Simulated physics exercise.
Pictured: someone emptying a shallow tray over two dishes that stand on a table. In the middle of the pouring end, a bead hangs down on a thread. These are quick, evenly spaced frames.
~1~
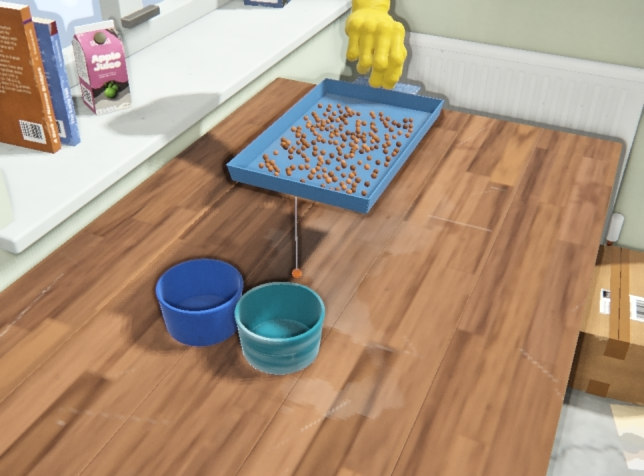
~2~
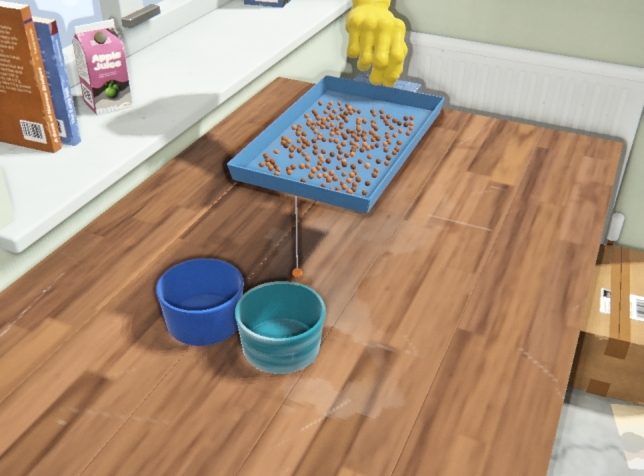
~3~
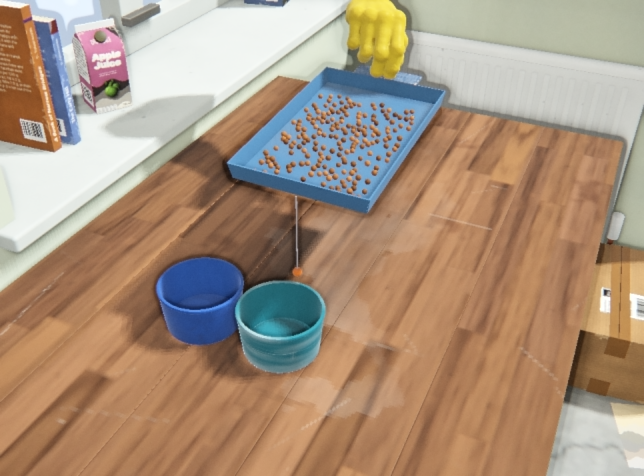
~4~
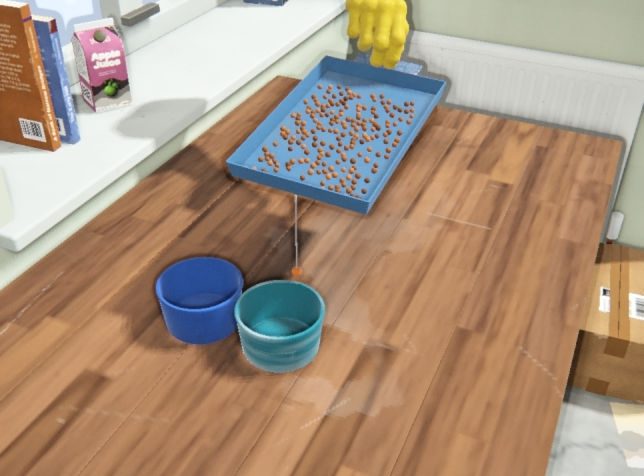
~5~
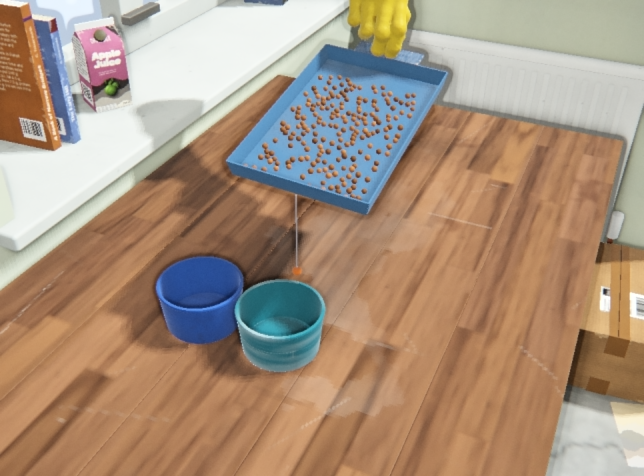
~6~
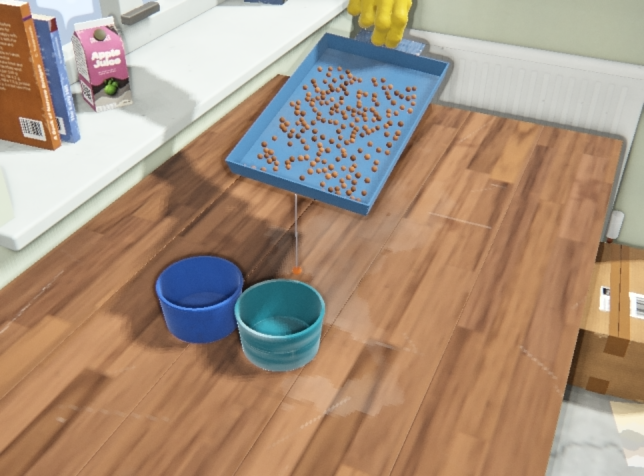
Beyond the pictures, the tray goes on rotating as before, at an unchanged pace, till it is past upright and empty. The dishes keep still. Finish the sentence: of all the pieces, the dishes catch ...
... fewer than half.
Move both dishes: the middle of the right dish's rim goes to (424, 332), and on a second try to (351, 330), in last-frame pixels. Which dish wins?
Taking the places in turn, it's the left side and then the right side.
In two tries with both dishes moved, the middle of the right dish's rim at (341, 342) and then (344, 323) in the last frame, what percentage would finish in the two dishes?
Roughly 30% the first time and 100% the second time.
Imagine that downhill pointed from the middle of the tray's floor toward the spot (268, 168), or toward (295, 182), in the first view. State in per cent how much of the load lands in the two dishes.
40 % and 90 %.
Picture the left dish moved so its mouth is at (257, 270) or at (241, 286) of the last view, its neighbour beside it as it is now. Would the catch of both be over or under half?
Placing 1: A majority of it. Placing 2: A majority of it.
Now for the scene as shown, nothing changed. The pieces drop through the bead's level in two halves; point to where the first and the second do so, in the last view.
Early half (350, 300), late half (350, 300).
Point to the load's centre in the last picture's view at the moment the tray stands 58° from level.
Somewhere about pixel (336, 188).
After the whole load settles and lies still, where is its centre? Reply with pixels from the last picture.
At about (357, 368), give or take.
Soon after the last picture, tray tipped steeply; nearly all on the tray; a stray few outside both; a stray few in the air.
A little later, tray tipped right over; about half on the tray; a stray few in the right dish; a small part outside both; about a third in the air.
Later still, tray tipped past a quarter turn; a small part in the right dish; nearly all outside both.
At rest, tray tipped past a quarter turn; a small part in the right dish; none in the left dish; nearly all outside both.
